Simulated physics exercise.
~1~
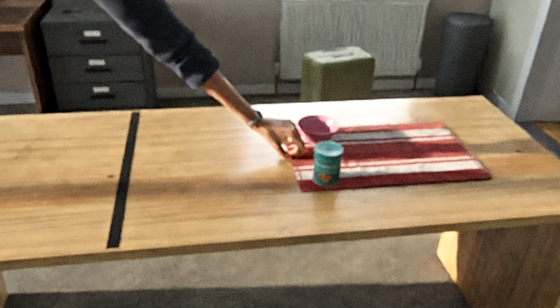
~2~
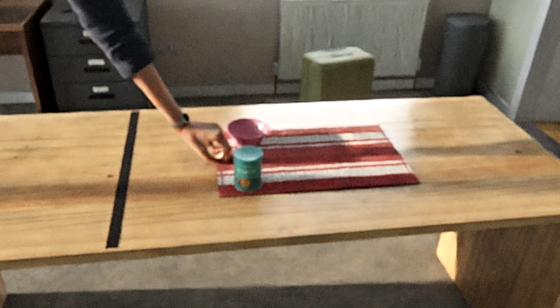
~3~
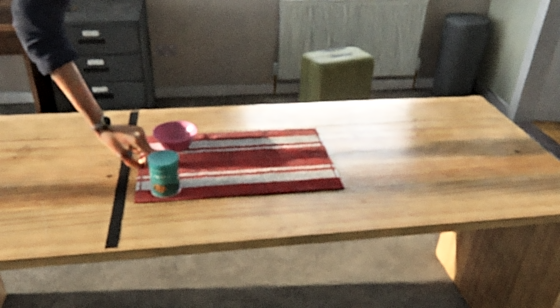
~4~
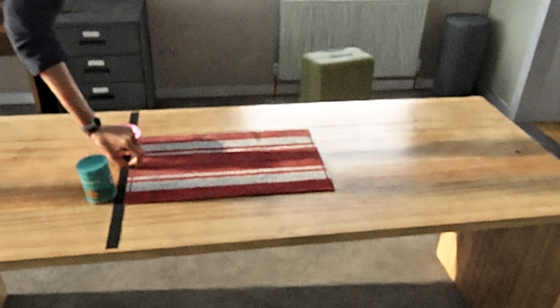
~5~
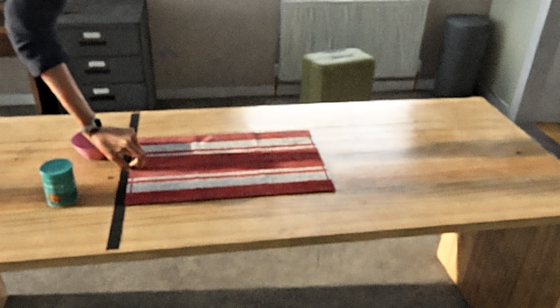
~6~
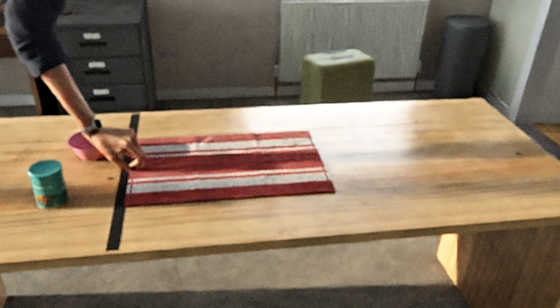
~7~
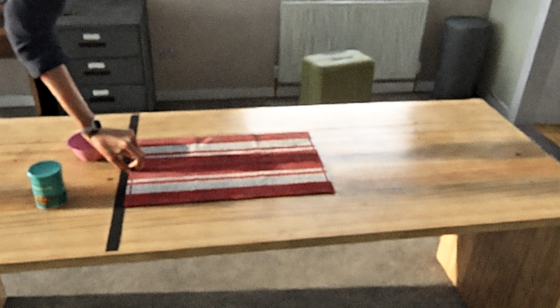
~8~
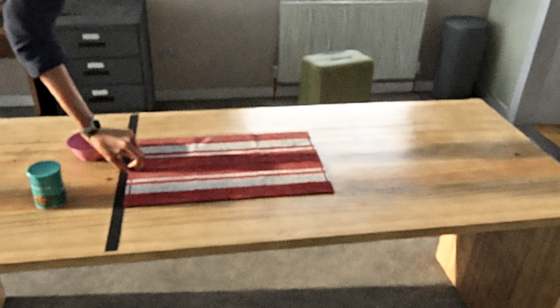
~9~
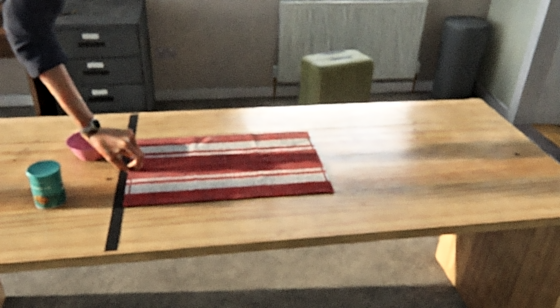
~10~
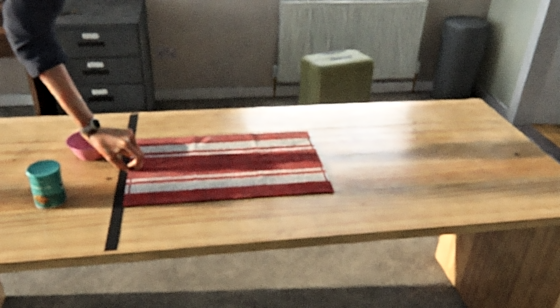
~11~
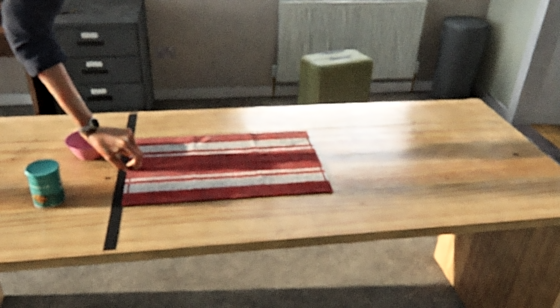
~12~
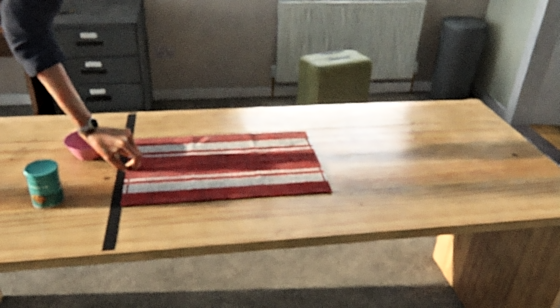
At first, a turquoise tin and a pink bowl rest on a red and white striped place mat on a wooden table, while a hand grips the mat's left edge. The hand pulls the mat left toward a strip of dark tape, and both objects ride along on it. When the edge reaches the tape, the mat stops abruptly, but the upright tin and the bowl slide onward off its left side. They soon come to rest on bare wood beyond the tape, the bowl behind the hand, which stays on the mat's edge.
